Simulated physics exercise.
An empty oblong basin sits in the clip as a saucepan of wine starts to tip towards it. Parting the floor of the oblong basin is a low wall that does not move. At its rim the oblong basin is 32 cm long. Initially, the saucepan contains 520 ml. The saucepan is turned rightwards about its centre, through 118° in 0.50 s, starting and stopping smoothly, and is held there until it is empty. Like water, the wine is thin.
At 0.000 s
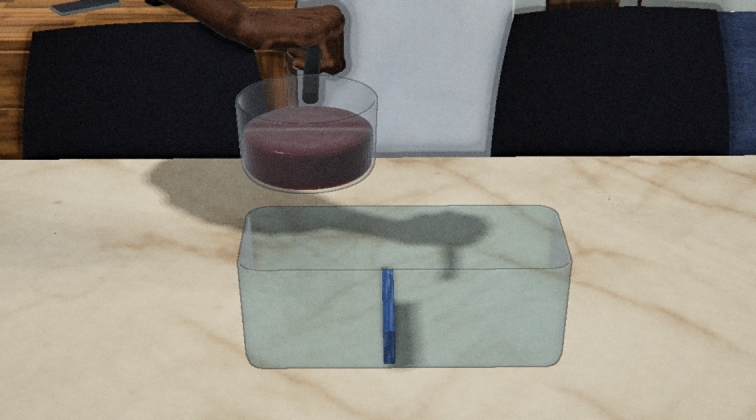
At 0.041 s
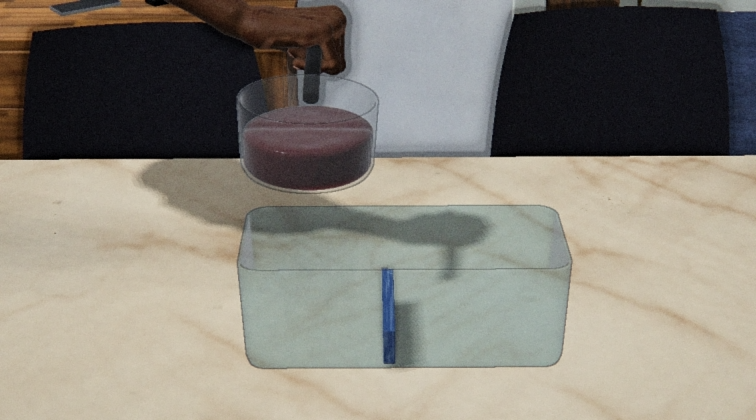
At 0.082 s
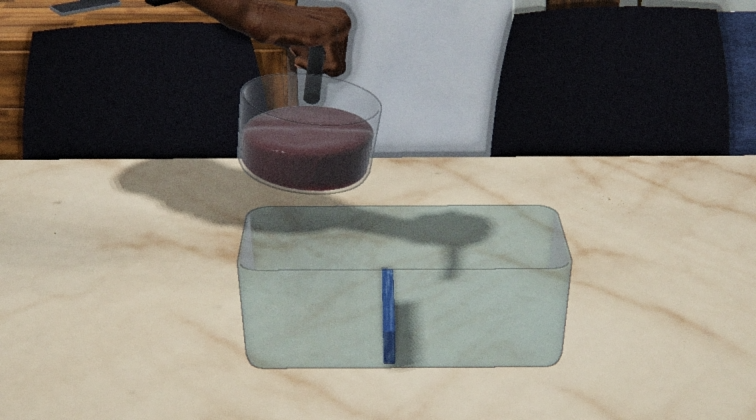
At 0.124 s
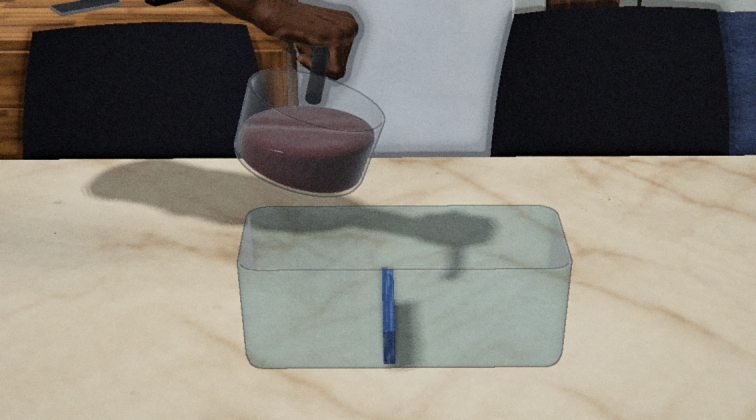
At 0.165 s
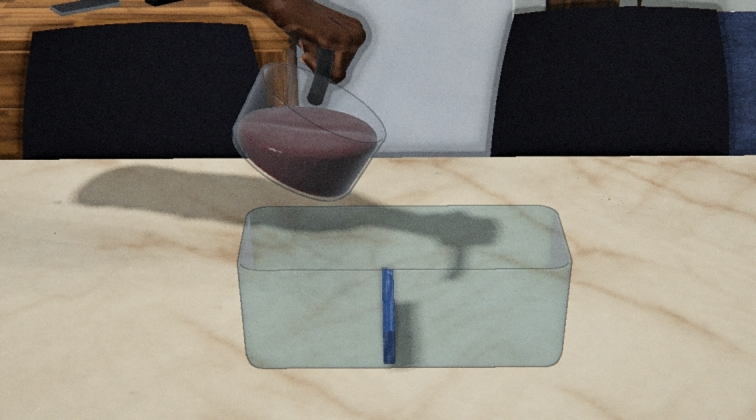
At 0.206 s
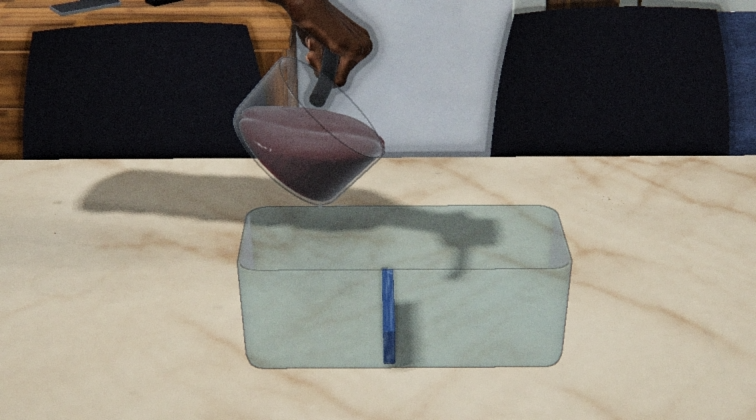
A saucepan of dark wine, gripped by a hand above the left part of an empty, clear oblong basin, starts out upright. The hand turns it rightwards, slowly and then more steeply, and the wine shifts inside until it lies against the lowered right rim, while the basin stays still on the marbled table.
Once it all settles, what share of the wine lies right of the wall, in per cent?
59 %.
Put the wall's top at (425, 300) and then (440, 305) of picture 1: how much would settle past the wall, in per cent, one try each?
20 in a hundred, followed by 15 in a hundred.
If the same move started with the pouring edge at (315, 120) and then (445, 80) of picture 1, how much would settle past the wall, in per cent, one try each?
Respectively about 15 and 85 percent.
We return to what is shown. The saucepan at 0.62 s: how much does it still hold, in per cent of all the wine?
Remaining share: Approx. 2 %.
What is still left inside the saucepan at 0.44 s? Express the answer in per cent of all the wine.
Some 16 per cent.
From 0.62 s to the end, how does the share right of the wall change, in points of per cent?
Its share decreases, some 1 in a hundred.
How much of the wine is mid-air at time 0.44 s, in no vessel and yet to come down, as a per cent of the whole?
Around 32 in a hundred.
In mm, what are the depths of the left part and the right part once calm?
Around 12 mm deep on the left, around 14 mm deep on the right.
Then, 0.44 s in, the tilt is 114° and 16 per cent is still to pour, 9 is left of the wall and 43 right of it.
Then, 0.62 s in, the tilt is 118° and 2 per cent is still to pour, 34 is left of the wall and 60 right of it.
Then, 0.80 s in, the tilt is 118° and 0 per cent is still to pour, 39 is left of the wall and 58 right of it.
Then, 1.00 s in, the tilt is 118° and 0 per cent is still to pour, 39 is left of the wall and 59 right of it.
Finally, 39 per cent lies left of the wall, 59 right of it and 2 outside.
